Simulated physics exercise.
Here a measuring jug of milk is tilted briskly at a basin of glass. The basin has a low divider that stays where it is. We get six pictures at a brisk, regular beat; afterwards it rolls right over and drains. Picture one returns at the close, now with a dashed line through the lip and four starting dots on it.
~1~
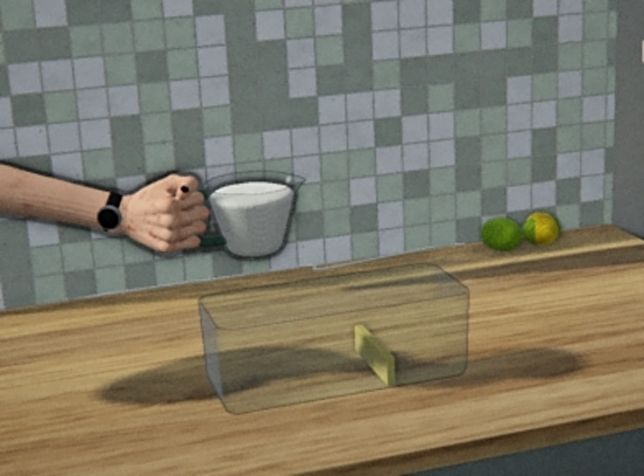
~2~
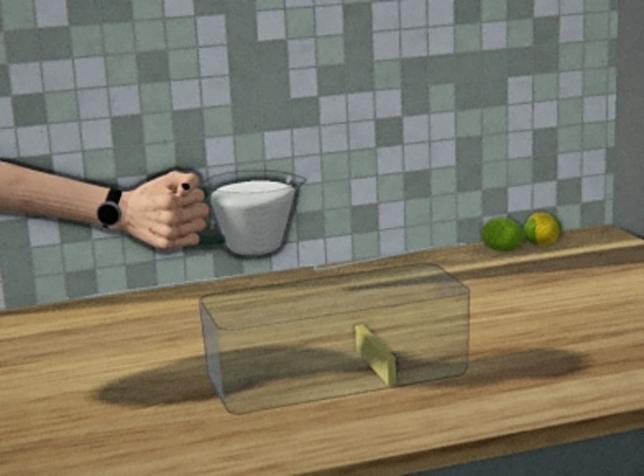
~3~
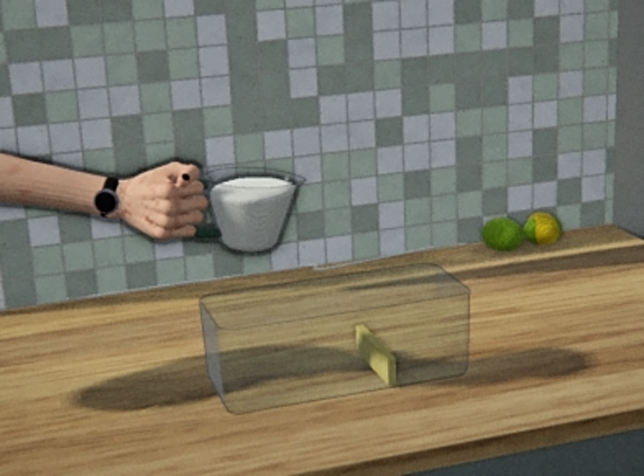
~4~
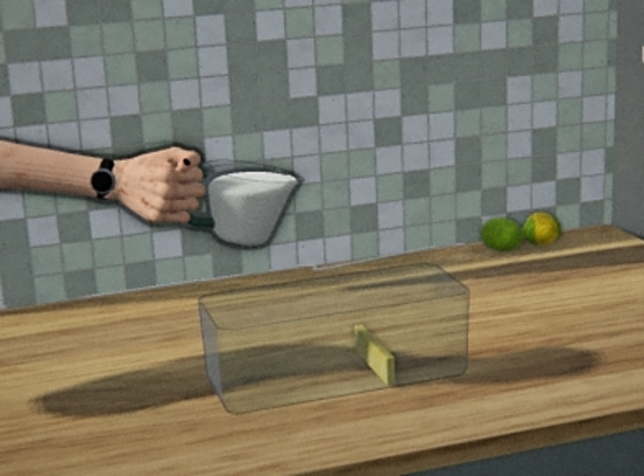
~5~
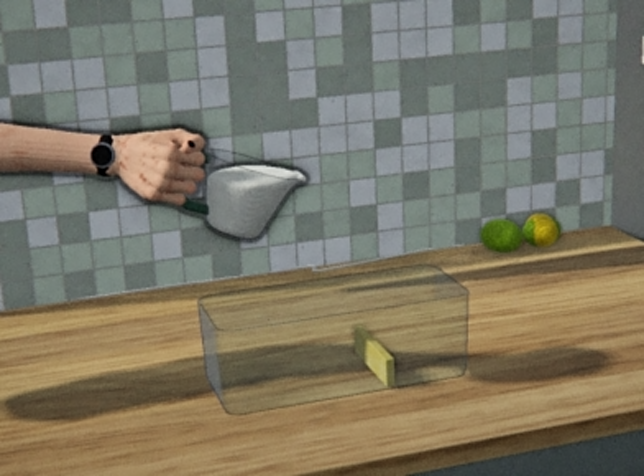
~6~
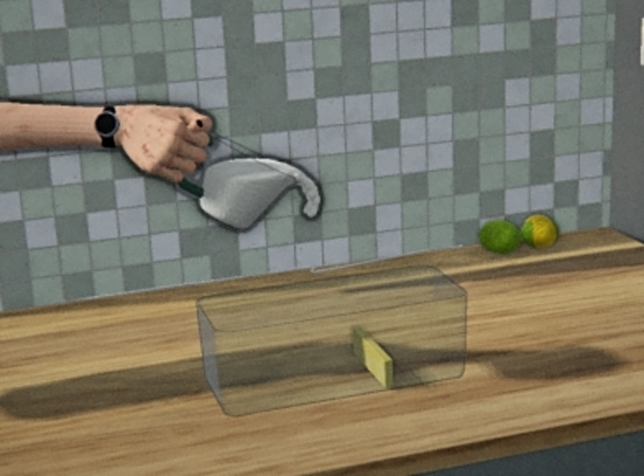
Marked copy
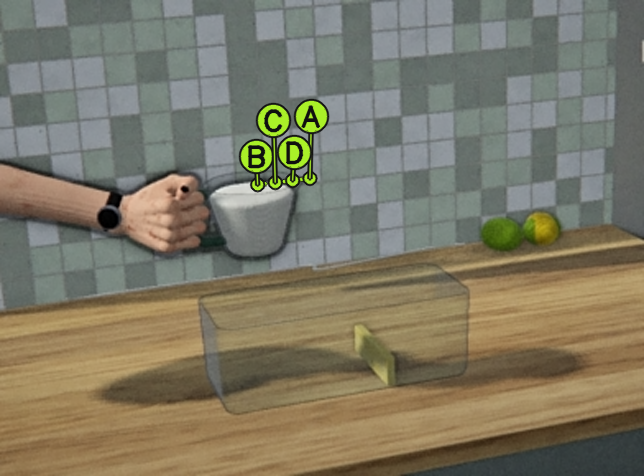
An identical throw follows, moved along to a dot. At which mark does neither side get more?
The answer is dot D.
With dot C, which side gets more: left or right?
The left one.
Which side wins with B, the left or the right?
More ends on the left.
On the marked copy, A at (309, 178); B at (257, 184); C at (275, 182); D at (292, 180).
Choosing A, about 13 % ends left of the wall and 86 % right of it.
Choosing B, about 88 % ends left of the wall and 8 % right of it; 4 % is lost outside.
Choosing C, about 91 % ends left of the wall and 6 % right of it; 3 % is lost outside.
Choosing D, about 45 % ends left of the wall and 53 % right of it; 3 % is lost outside.
